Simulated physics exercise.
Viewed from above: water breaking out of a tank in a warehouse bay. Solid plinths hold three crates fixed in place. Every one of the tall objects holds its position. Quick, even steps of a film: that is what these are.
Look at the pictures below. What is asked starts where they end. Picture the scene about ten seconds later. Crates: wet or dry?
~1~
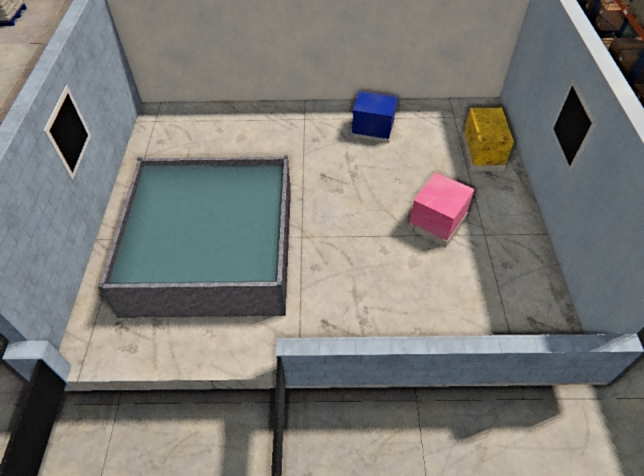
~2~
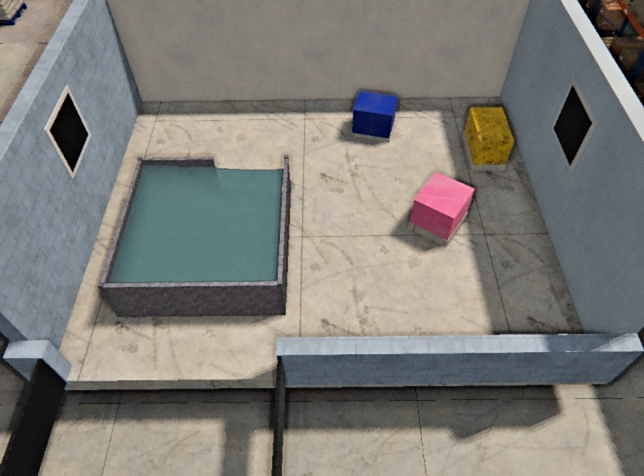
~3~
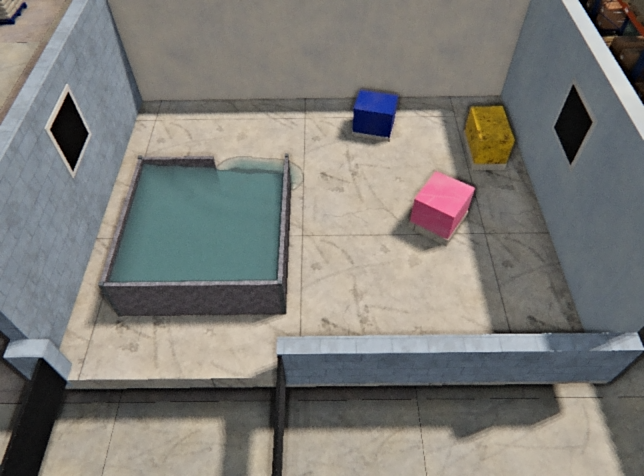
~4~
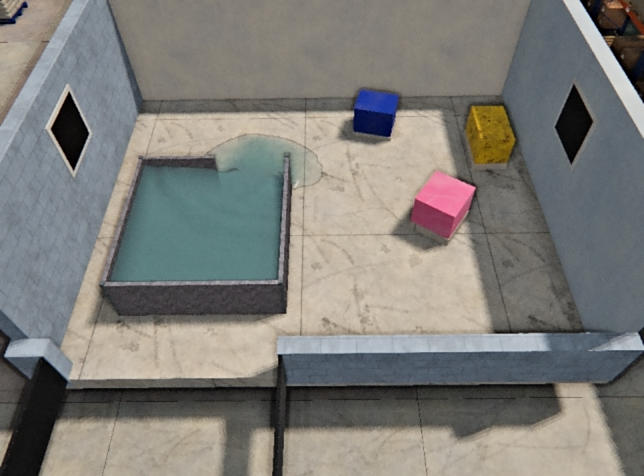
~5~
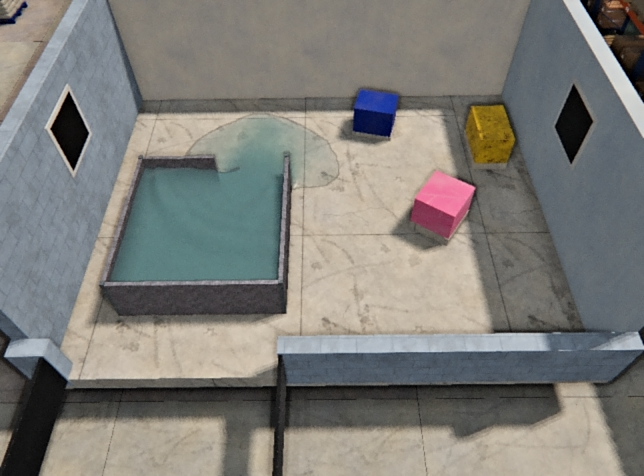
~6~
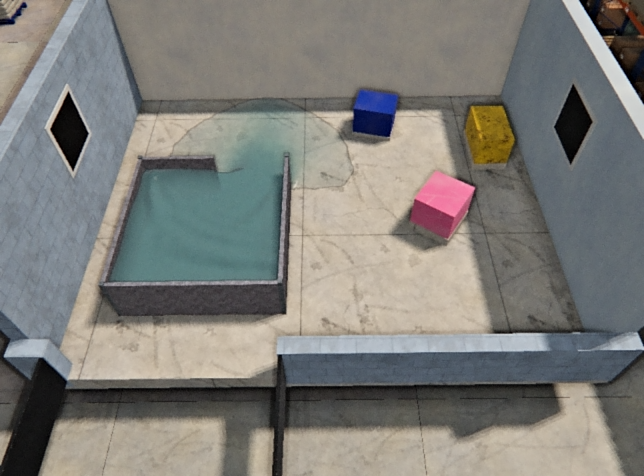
Blue crate, wet; pink crate, dry; yellow crate, wet.
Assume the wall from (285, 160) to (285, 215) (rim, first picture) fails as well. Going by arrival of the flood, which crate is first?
The one in pink.
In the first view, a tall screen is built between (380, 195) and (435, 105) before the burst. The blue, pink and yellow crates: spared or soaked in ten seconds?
In short: Blue crate is topped, pink crate stays dry, yellow crate remains dry.
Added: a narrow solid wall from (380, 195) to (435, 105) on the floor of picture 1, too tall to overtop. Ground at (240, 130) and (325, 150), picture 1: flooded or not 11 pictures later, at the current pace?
As listed: Wet, awash.
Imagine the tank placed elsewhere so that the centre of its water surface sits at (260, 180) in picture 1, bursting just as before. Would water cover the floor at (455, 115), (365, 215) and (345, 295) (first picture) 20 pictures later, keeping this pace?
As listed: Covered, no water, dry.
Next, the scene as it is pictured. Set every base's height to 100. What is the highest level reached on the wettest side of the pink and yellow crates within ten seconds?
I'd say 80 per cent for the first one and 170 per cent for the second.
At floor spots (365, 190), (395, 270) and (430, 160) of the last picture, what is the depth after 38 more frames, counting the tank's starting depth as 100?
Around 2, 0 and 14 percent, in that order.
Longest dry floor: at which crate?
The crate marked pink comes last.
A moment on, water covers 25 % of the floor; the blue crate water round its plinth, the pink crate not reached, the yellow crate not reached.
Next, water covers 35 % of the floor; the blue crate water round its plinth, the pink crate not reached, the yellow crate water round its plinth.
Then, water covers 55 % of the floor; the blue crate water round its plinth, the pink crate water round its plinth, the yellow crate water round its plinth.
Later, water covers 75 % of the floor; the blue crate water round its plinth, the pink crate water round its plinth, the yellow crate water round its plinth.
In the end, water covers 100 % of the floor; the blue crate was topped, the pink crate stayed above the water, the yellow crate was topped.
